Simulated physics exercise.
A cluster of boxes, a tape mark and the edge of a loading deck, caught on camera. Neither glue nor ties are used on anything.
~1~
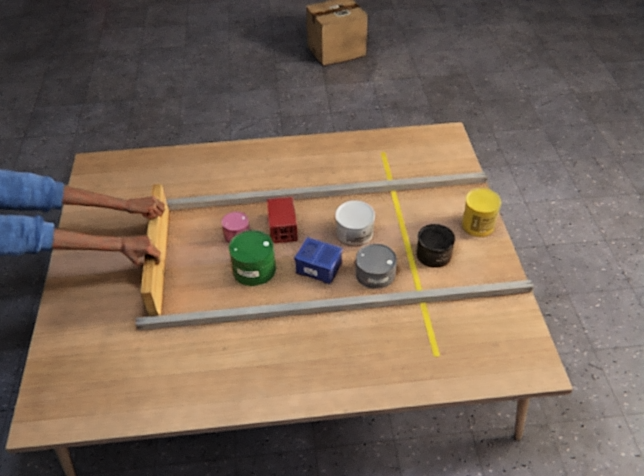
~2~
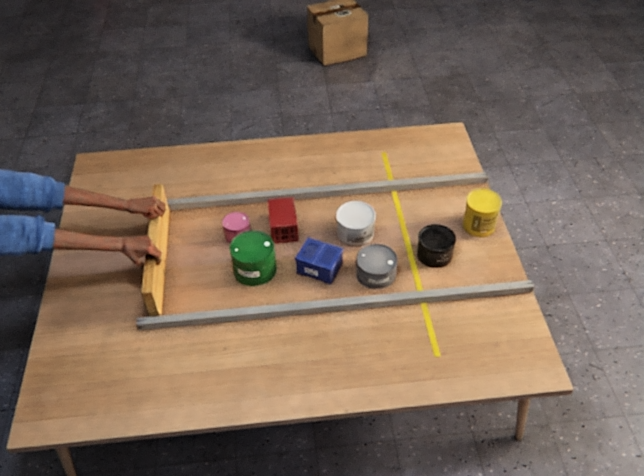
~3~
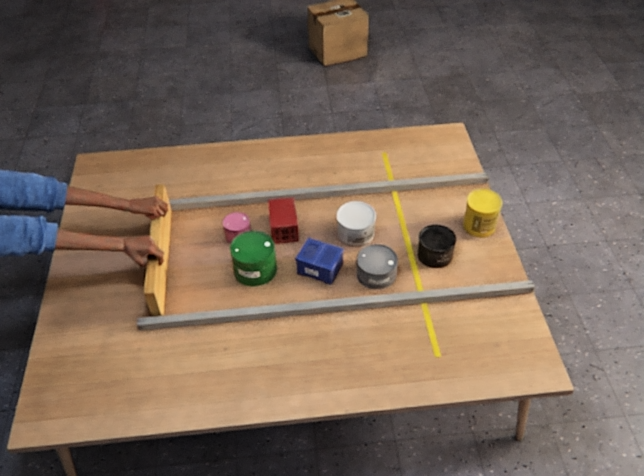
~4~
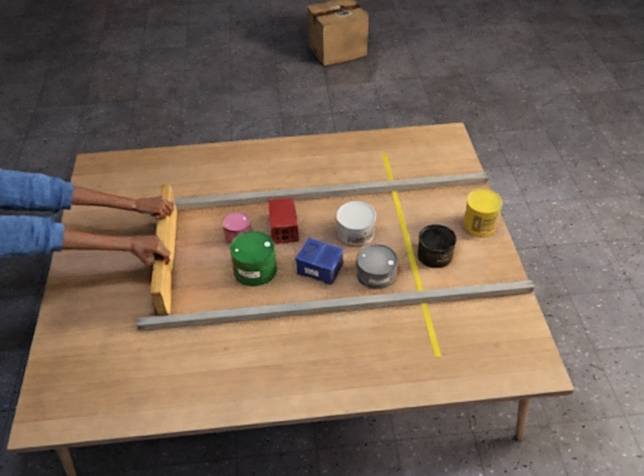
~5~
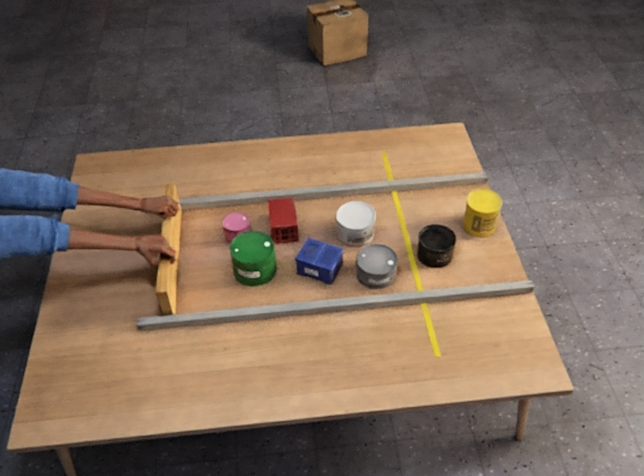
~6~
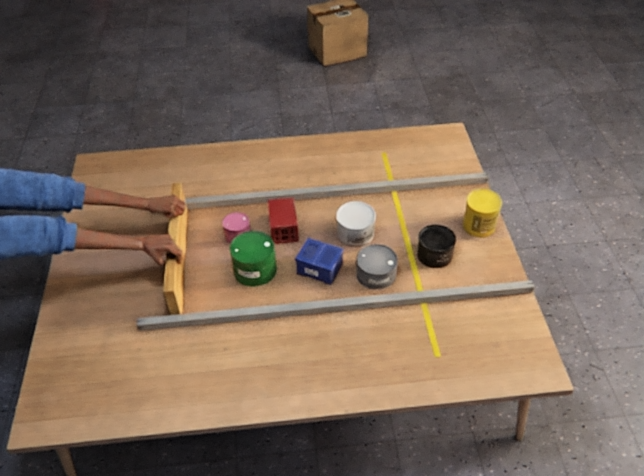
A wooden plank, gripped by two hands in blue sleeves, slides slowly a short way to the right between two grey rails on a table. The pink, green, red, blue, white and grey containers ahead of it stay still, as do the black and yellow ones beyond the yellow tape.
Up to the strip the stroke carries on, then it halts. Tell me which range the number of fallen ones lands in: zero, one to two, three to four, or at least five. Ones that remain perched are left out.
I expect none of them to drop off the edge.
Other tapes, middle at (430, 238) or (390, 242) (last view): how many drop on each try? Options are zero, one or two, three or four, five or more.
Taking the places in turn, I'd pick just one or two and then no fall at all.
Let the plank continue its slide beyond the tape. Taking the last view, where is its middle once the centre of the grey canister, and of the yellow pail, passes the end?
The middle is at (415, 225) when it's the grey canister, and at (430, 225) when it's the yellow pail.
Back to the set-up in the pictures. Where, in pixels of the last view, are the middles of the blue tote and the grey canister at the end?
In the last picture the first middle sits at (474, 258) and the other at (515, 264).
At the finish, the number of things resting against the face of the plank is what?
3 in contact.
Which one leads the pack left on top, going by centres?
It's the grey canister.
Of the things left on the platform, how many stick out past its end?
I get 1.
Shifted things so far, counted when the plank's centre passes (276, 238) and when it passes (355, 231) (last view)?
At that stage 5; at the next, 7.
A little later, none off yet; yellow pail at rest near (482, 213); black pail at rest near (436, 247); grey canister at rest near (377, 267).
Next, none off yet; yellow pail at rest near (482, 213); black pail at rest near (437, 246); grey canister shifted about its own width near (412, 268).
Later still, none off yet; yellow pail at rest near (482, 213); black pail shifted about its own width near (452, 236); grey canister shifted well along near (470, 269).
When it is over, the number that fall off is zero.
